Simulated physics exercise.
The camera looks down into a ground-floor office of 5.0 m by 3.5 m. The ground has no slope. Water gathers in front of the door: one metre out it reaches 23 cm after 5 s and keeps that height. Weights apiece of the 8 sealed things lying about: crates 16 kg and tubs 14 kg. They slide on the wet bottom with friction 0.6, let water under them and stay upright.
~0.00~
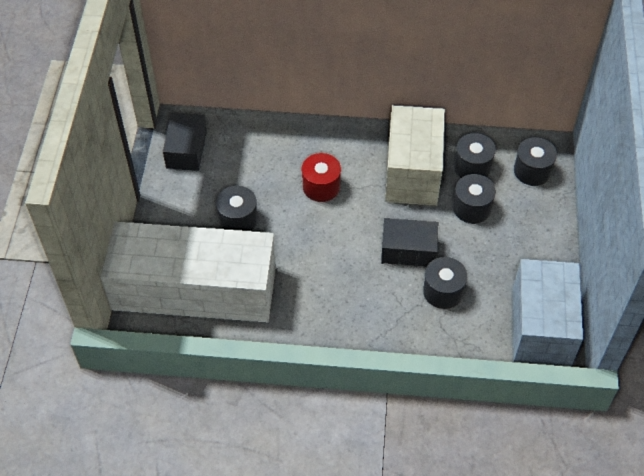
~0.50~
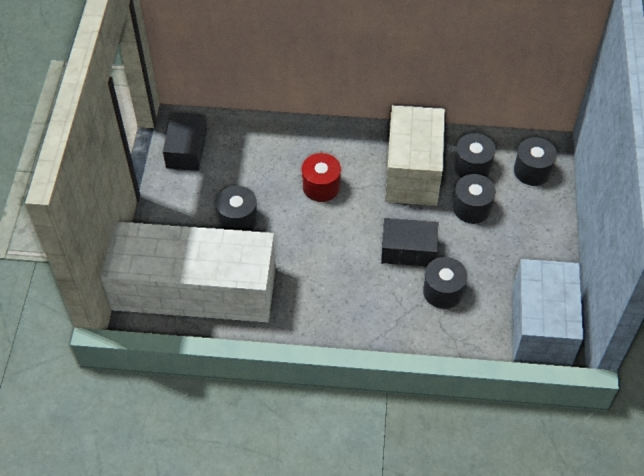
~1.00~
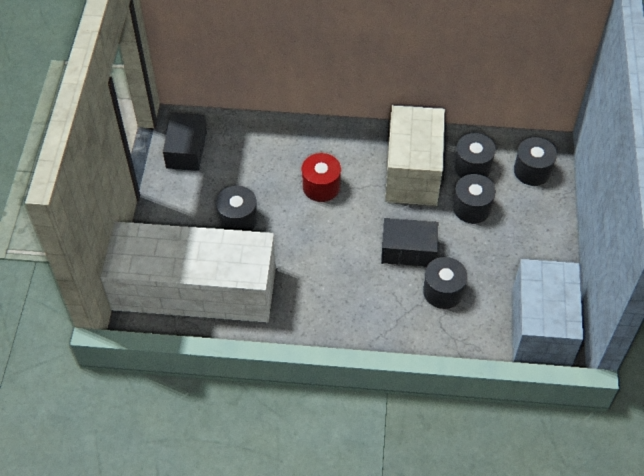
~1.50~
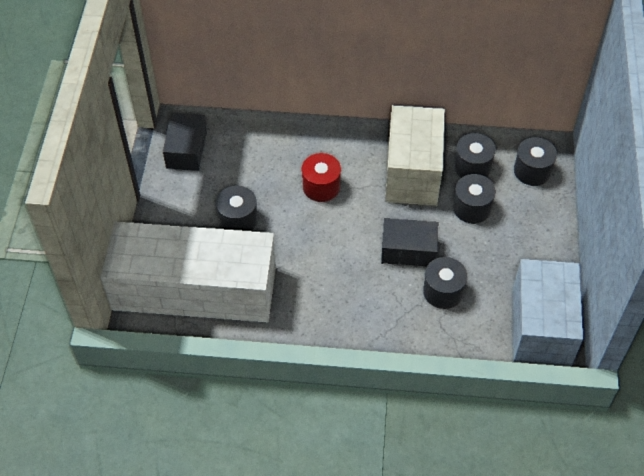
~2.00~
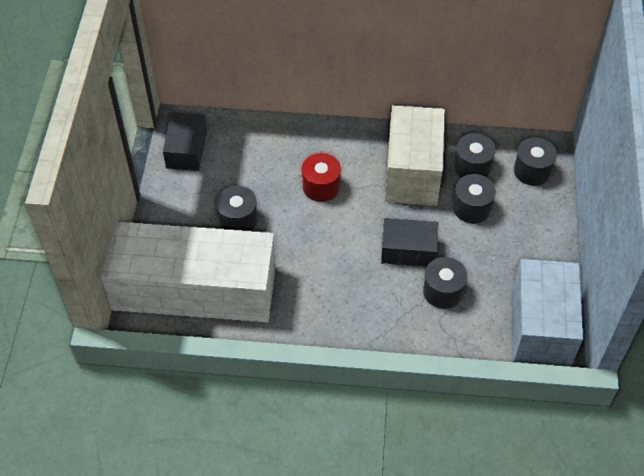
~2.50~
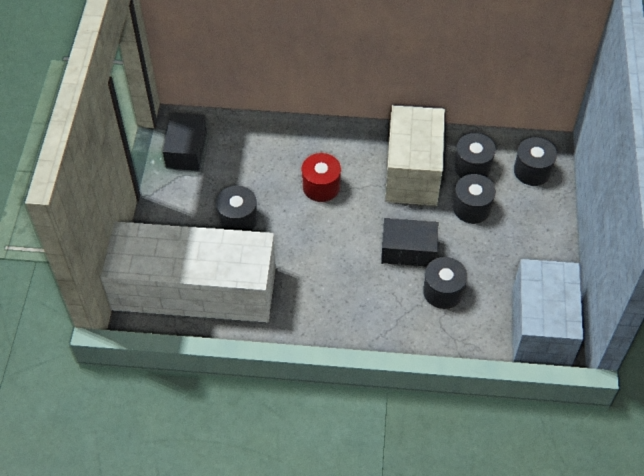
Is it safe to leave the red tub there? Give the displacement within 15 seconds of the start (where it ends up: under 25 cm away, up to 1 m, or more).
The red tub travels far.
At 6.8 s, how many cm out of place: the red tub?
Roughly 30 cm by then.
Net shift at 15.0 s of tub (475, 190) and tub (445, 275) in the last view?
In turn: 60 cm, 50 cm.
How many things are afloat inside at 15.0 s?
At that moment 8.
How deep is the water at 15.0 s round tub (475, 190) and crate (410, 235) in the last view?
Roughly 11 and 16 cm.
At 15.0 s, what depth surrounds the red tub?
About 16 cm.
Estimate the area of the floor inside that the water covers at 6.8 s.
Some 9.0 m2.
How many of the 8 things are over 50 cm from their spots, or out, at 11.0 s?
I count 3.
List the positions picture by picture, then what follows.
In the first picture, the red tub at (321, 168), on the bottom; 0.0 m2 under water; 0 of 8 have shifted.
In the second picture, the red tub at (321, 168), on the bottom; water covers 0.0 m2; 0 of 8 have shifted.
In the third picture, the red tub at (321, 168) rests on the ground; 0.0 m2 under water; 0 of 8 have shifted.
In the fourth picture, the red tub at (321, 168) rests on the ground; 0.0 m2 under water; 0 of 8 have shifted.
In the fifth picture, the red tub at (321, 168) rests on the ground; 0.0 m2 under water; 0 of 8 have shifted.
In the sixth picture, the red tub at (321, 168), on the bottom; water covers 0.3 m2; 0 of 8 have shifted.
After 3.5 s the red tub is near (321, 168), 0.0 m from its start, aground; 0 afloat.
After 6.8 s the red tub is near (348, 172), 0.3 m from its start, aground; 1 afloat.
After 11.0 s the red tub is near (394, 237), 1.2 m from its start, aground; 1 afloat.
After 15.0 s the red tub is near (379, 313), 2.0 m from its start, afloat; 8 afloat.
